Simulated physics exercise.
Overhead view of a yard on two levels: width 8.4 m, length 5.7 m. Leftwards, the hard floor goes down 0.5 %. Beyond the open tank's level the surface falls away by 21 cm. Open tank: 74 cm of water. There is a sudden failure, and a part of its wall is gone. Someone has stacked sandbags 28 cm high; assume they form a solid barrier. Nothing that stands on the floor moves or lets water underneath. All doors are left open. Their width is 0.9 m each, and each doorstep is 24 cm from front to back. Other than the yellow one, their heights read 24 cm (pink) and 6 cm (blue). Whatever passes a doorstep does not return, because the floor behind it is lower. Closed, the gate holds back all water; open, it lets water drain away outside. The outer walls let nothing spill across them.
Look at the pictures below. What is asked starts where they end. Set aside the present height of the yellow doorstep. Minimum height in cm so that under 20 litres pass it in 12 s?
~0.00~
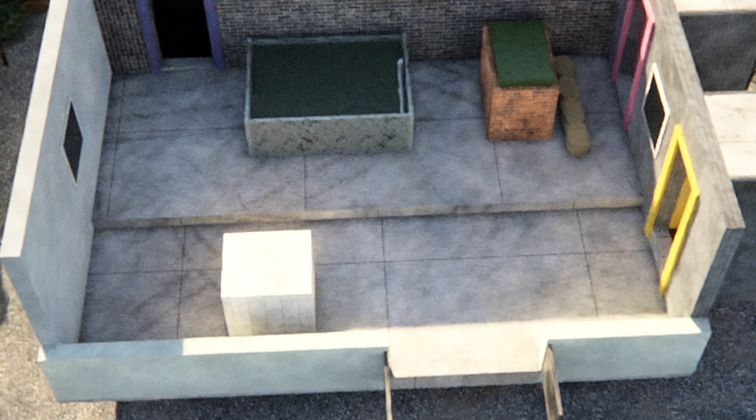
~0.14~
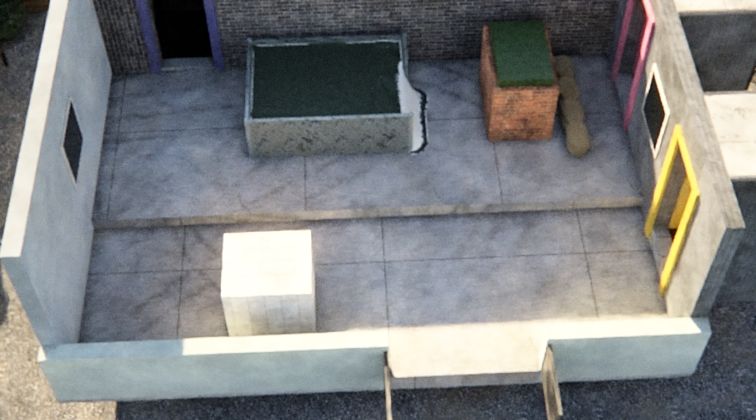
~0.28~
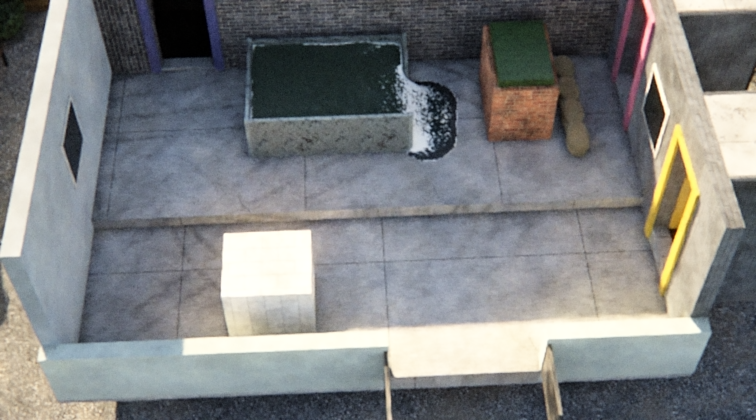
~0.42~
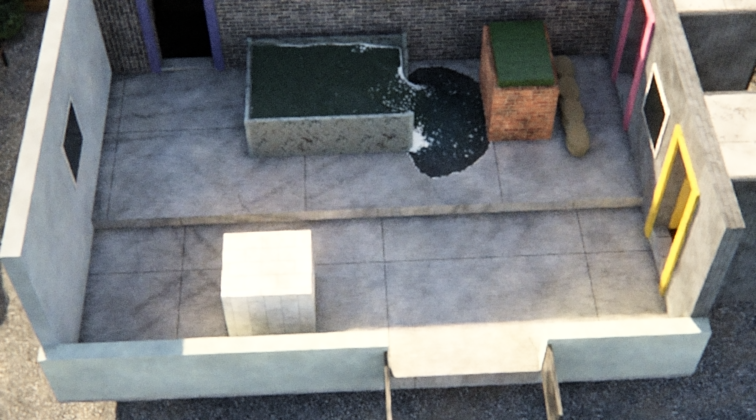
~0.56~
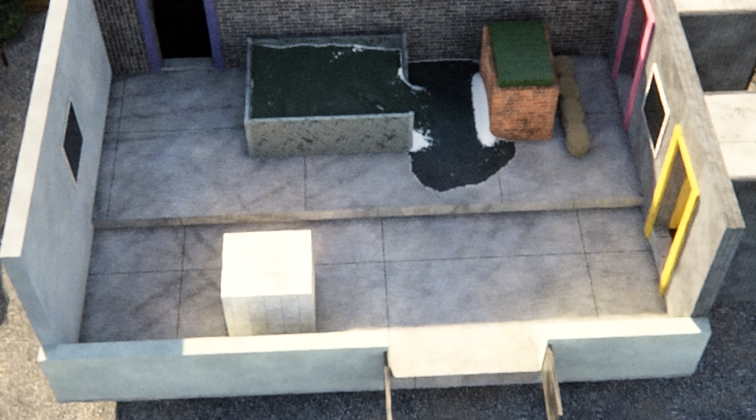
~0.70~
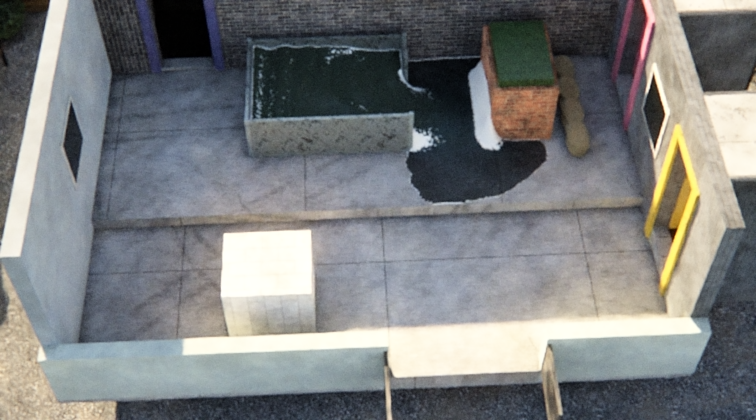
I would say 13.5 cm.
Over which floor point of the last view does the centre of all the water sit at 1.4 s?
It lies near (376, 117) in the last picture.
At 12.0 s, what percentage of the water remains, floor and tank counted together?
Remaining share: Around 74 %.
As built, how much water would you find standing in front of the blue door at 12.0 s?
1.0 cm.
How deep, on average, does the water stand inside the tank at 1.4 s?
Close to 48 cm deep on average.
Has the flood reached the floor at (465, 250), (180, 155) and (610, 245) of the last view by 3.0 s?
Taking the spots one by one: Swamped, untouched, swamped.
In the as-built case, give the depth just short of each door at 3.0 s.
Reading in centimetres: Yellow = 15, pink = 8, blue = 4.
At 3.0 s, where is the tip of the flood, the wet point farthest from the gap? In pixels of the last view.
Look about (669, 349) in the last picture.
After 1.4 s water covers 20 % of the floor, deepest (50 cm) near (473, 118); it has not reached the yellow door.
After 3.0 s water covers 45 % of the floor, deepest (34 cm) near (465, 63); 15 cm at the yellow door, 0 litres in over its 26 cm doorstep.
After 12.0 s water covers 85 % of the floor, deepest (12 cm) near (93, 240); 7 cm at the yellow door, 0 litres in over its 26 cm doorstep.
At the yellow door as built, the water arrived by 1.8 s and peaked near 18 cm at 3.8 s.
Run again over the same 12 s with other heights there, 30 litres in over 12.5 cm, 4 litres over 17 cm. The limit of 20 litres is kept from about 13.5 cm up.
